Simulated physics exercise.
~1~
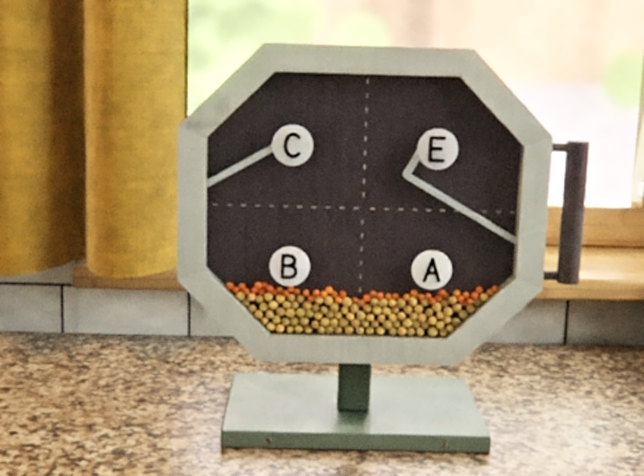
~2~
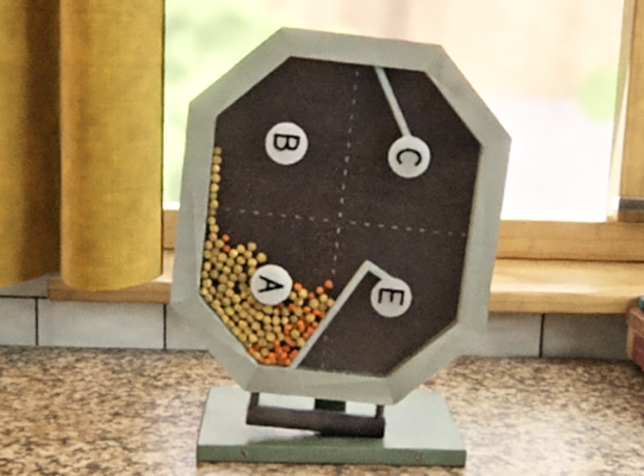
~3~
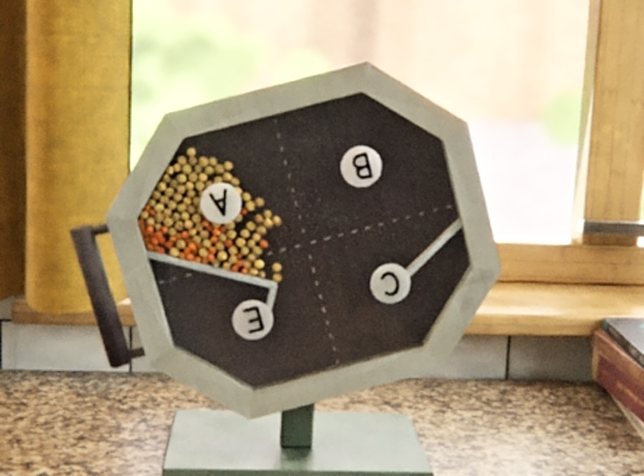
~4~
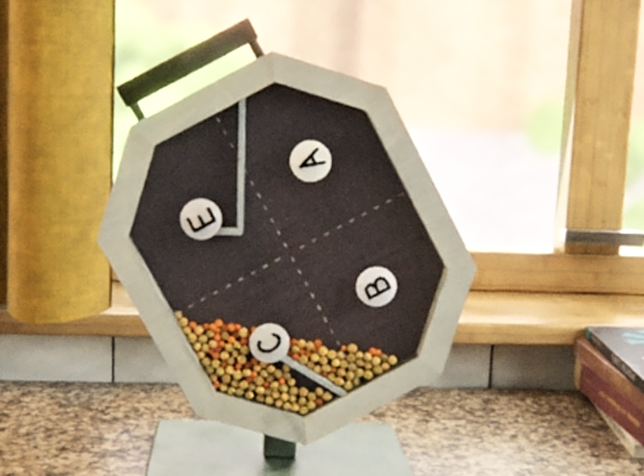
An octagonal case of small beads turns clockwise until most beads settle around C.
